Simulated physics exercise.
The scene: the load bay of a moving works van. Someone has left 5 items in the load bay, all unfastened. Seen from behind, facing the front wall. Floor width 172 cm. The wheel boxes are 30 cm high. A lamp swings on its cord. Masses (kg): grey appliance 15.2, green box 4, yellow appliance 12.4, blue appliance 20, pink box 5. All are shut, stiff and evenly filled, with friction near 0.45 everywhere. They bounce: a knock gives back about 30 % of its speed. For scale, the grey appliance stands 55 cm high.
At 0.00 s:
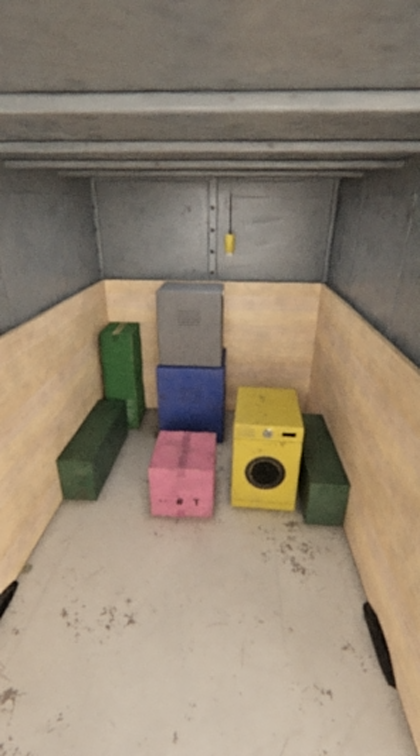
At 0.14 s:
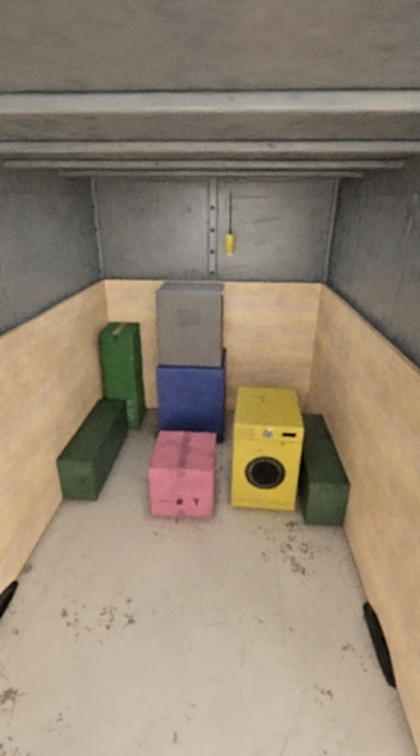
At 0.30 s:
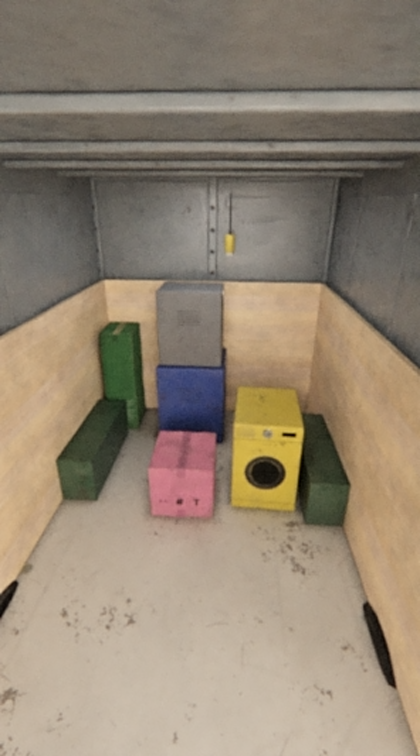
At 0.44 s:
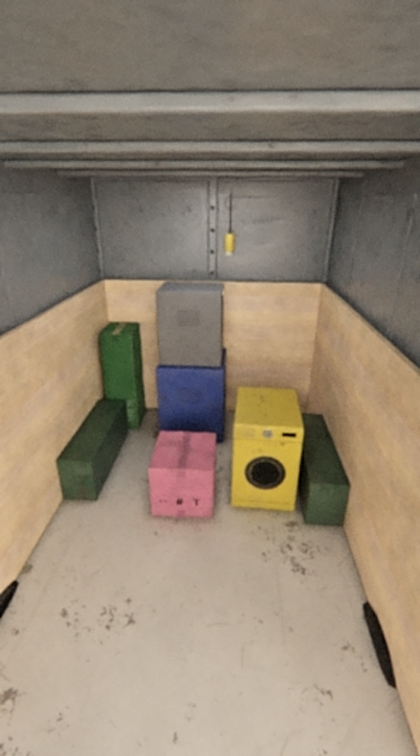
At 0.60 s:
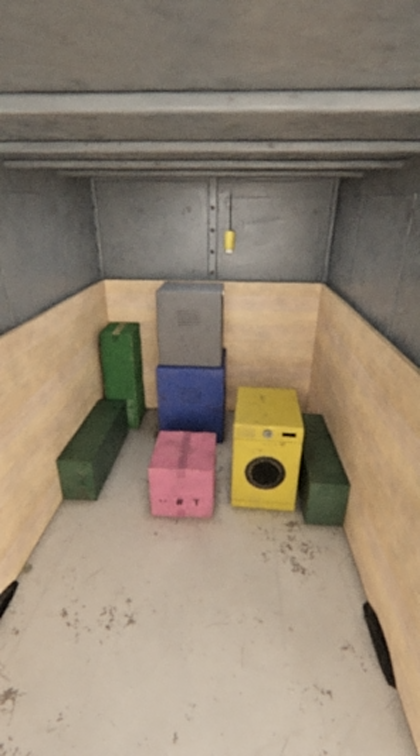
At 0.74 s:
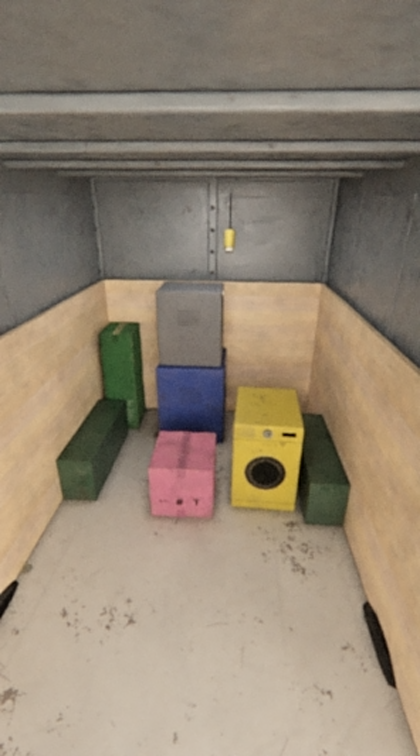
A yellow washing machine and stacked coloured boxes sit still in a van's load bay.
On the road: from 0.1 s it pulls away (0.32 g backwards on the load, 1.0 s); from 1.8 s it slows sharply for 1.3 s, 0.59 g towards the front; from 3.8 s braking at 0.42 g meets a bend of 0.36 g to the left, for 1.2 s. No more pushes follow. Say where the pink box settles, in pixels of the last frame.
It ends at about (192, 434).
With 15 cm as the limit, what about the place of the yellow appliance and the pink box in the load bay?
The yellow appliance ends elsewhere; the pink box leaves its spot.
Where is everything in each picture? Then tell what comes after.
The first picture shows smooth; pink box (185, 472); grey appliance (192, 324).
The second picture shows load feels 0.05 g backwards; yellow appliance (265, 446); blue appliance (194, 393).
The third picture shows load feels 0.26 g backwards; grey appliance (192, 324); green box (125, 376).
The fourth picture shows load feels 0.32 g backwards; yellow appliance (265, 446); blue appliance (194, 393).
The fifth picture shows load feels 0.32 g backwards; grey appliance (192, 324); green box (125, 376).
The sixth picture shows load feels 0.32 g backwards; pink box (185, 473); yellow appliance (265, 446).
After 2.44 s, load feels 0.59 g forwards; pink box slid 12 cm near (187, 461); grey appliance slid 13 cm; yellow appliance slid 12 cm.
After 2.74 s, load feels 0.59 g forwards; pink box slid 36 cm near (191, 441); yellow appliance slid 36 cm; grey appliance slid 13 cm.
At rest (5.5 s), not toppled but over 15 cm from the start, yellow appliance and pink box; the other 3 in place, give or take 15 cm. Seen from the same camera at the end, pink box near (192, 434).
